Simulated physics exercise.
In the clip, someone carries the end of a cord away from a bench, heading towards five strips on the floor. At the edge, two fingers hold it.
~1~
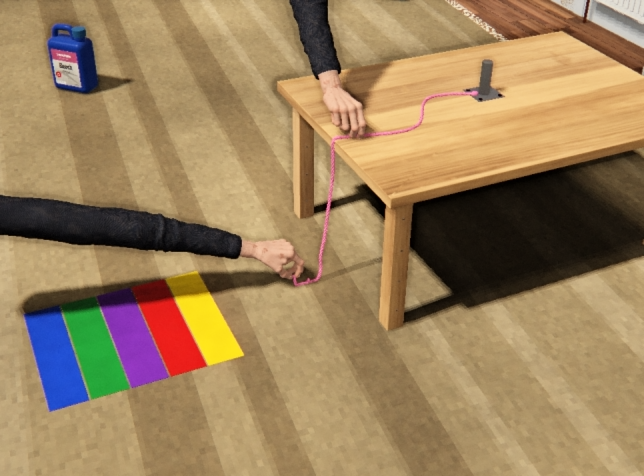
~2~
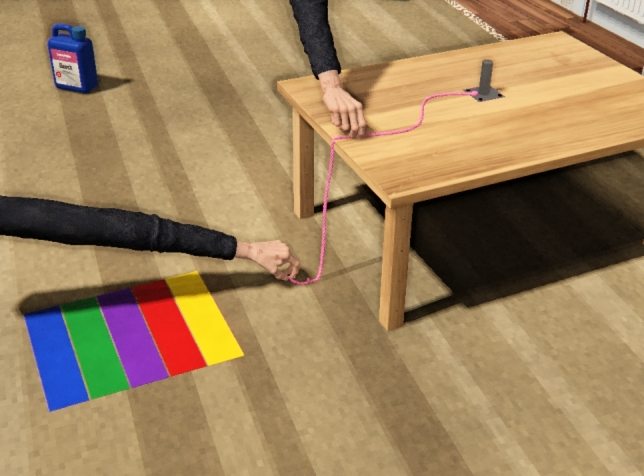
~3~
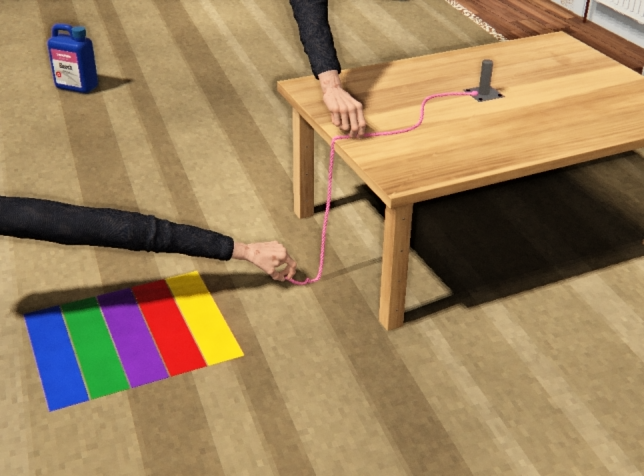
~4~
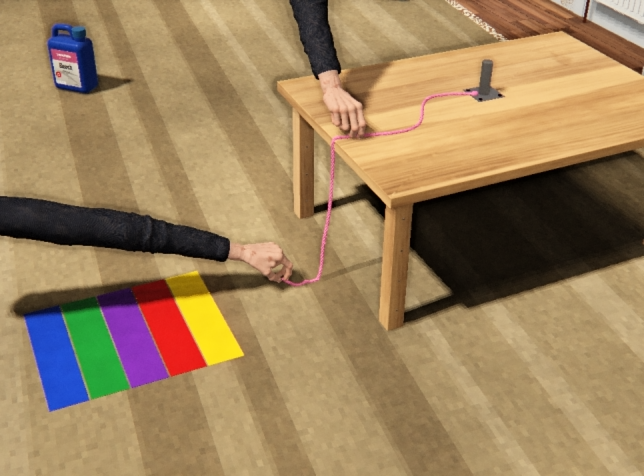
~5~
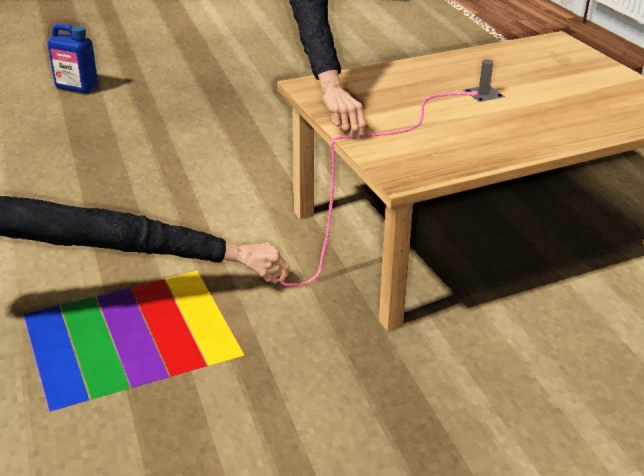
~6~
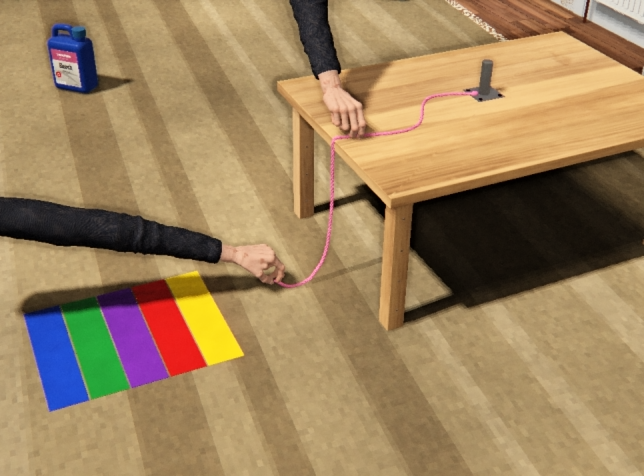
To begin with, one hand presses a pink cord at the edge of a wooden table while another, low on the left, grips its end near five coloured strips on the carpet. The lower hand then draws the end slightly leftward, and the hanging cord curves a little wider.
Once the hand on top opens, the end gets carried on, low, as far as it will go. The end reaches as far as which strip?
As far as the red strip.
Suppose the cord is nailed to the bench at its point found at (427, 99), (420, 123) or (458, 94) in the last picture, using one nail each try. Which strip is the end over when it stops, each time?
Red; yellow; red.
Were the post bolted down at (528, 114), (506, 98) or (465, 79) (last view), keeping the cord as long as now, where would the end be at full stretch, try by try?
(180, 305), (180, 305) and (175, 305), roughly.
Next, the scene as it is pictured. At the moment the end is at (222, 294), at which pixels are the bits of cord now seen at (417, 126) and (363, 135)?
You'll find them at about (384, 122) and about (337, 139).
A little later, end near (222, 294); short of the strips.
Next, end near (186, 304); over yellow.
When it is tight, end near (164, 309); over red. It gets as far as the red strip.
